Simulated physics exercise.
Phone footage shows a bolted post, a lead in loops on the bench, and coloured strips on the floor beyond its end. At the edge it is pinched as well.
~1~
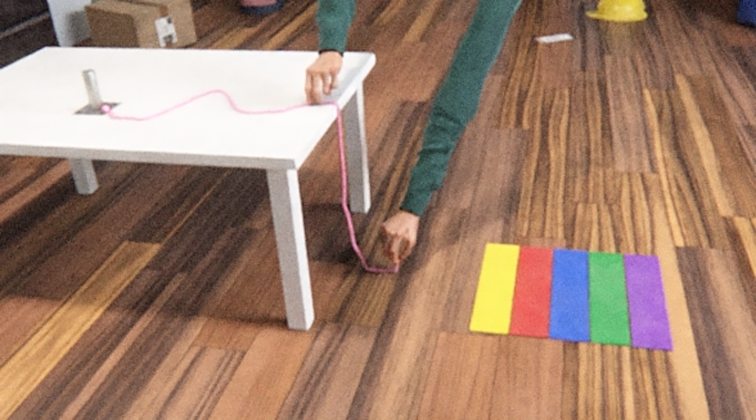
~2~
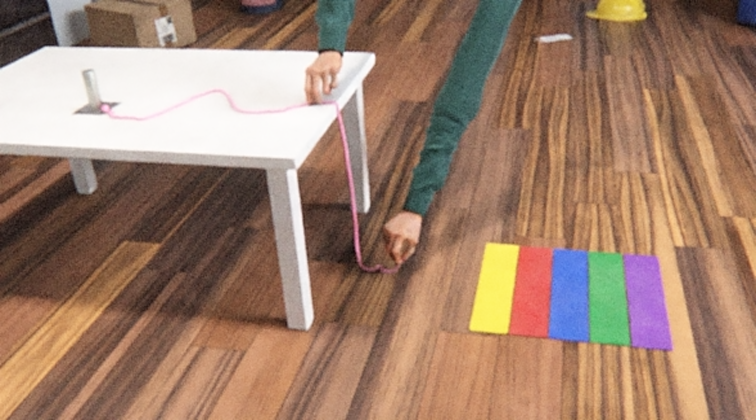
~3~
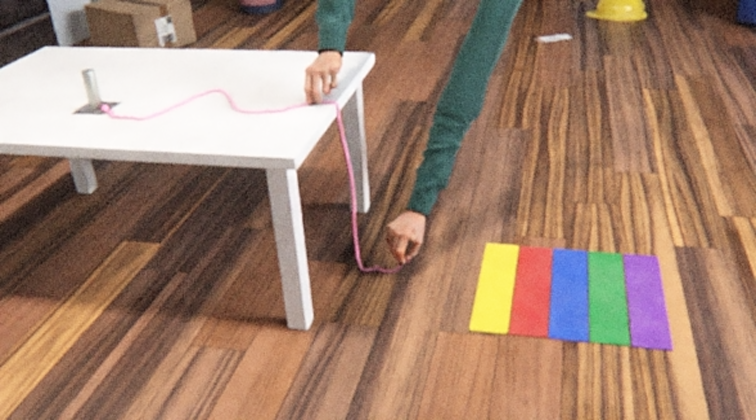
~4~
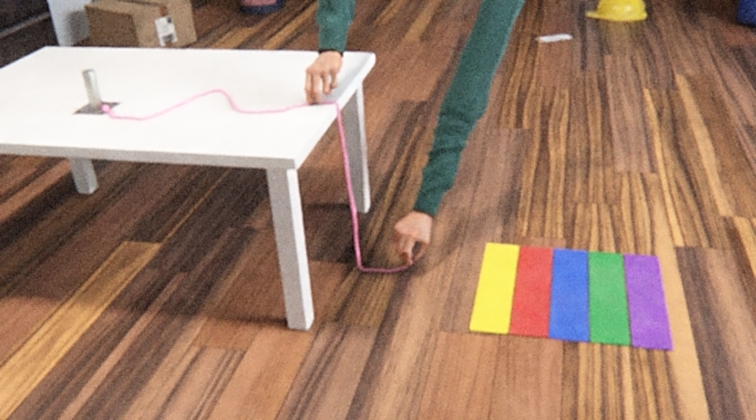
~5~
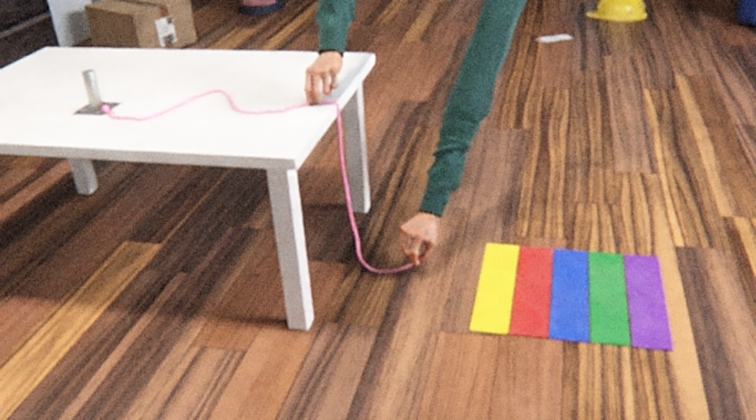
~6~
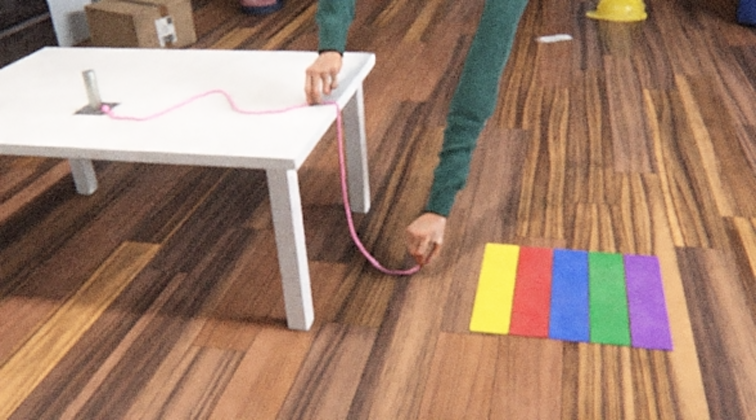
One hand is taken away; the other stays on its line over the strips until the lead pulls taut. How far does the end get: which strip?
As far as the purple strip.
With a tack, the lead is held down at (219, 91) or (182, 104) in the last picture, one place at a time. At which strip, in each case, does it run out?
First try blue, second try green.
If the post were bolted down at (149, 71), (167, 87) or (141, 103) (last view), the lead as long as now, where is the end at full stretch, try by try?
First close to (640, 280), next close to (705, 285), last close to (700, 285).
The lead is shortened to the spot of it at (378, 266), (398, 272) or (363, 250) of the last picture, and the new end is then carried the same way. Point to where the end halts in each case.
About (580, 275), (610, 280) and (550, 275).
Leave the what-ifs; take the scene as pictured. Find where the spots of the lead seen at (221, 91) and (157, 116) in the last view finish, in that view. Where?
Roughly at (269, 107), and the other roughly at (186, 107).
Soon after, end near (579, 275); over blue.
After that, end near (625, 279); over green.
At the stop, end near (652, 281); over purple. The purple one.
